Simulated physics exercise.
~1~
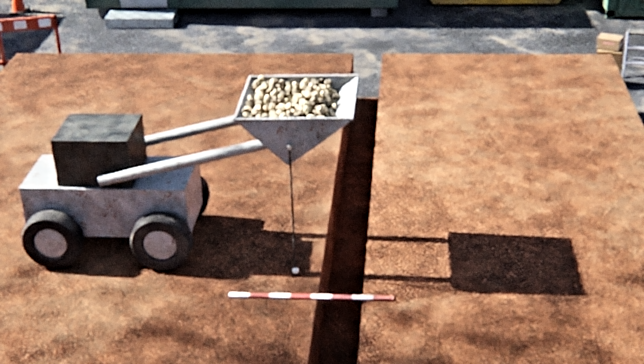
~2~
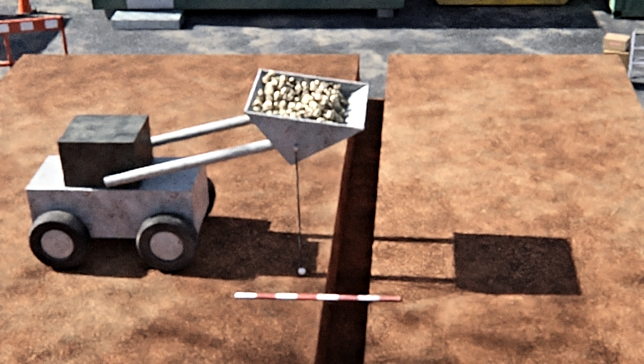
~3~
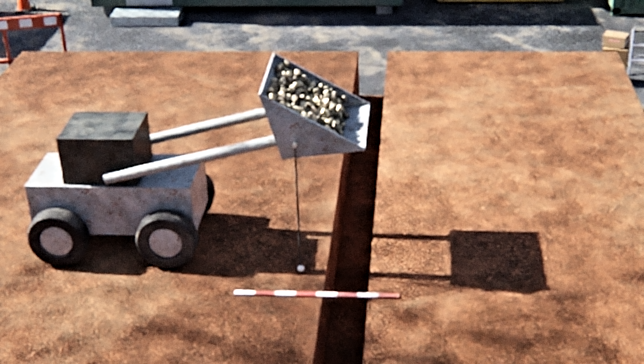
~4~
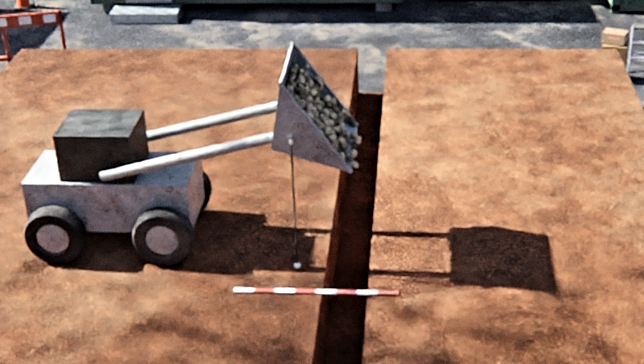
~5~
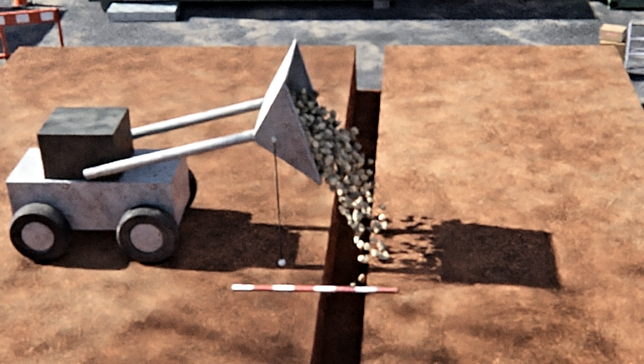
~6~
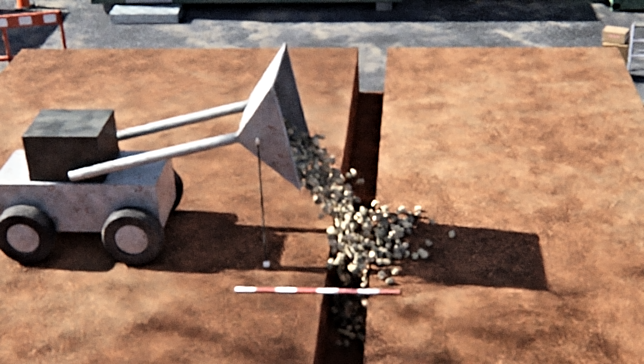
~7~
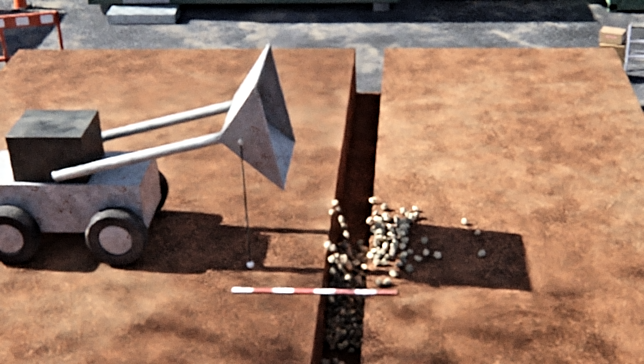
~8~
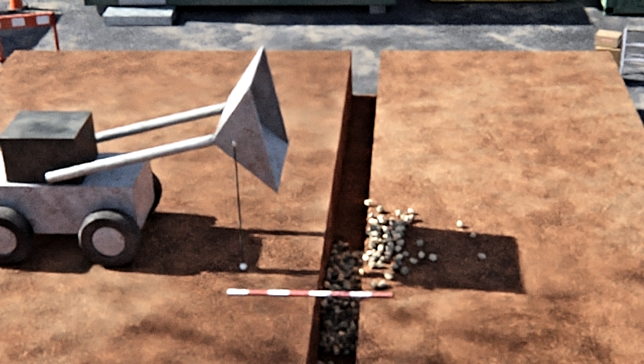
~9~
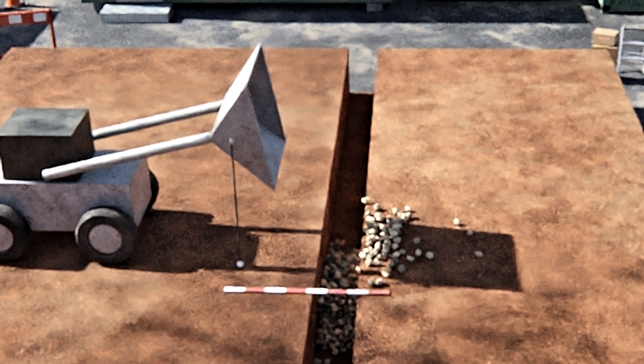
A grey, four-wheeled loader with a dark block on top stands at the left of a reddish-brown dirt site, seen from the side and above by a slightly swaying camera. Its two arms hold a metal bucket of pale stones near a narrow trench, with a white ball hanging below and a red-and-white staff lying across the ground. The bucket tips steadily to the right, and the loader rolls back to the left as stones pour out. Most drop into the trench, while some scatter on its far edge. The loader stops, its emptied bucket still tilted, and the stones lie still.
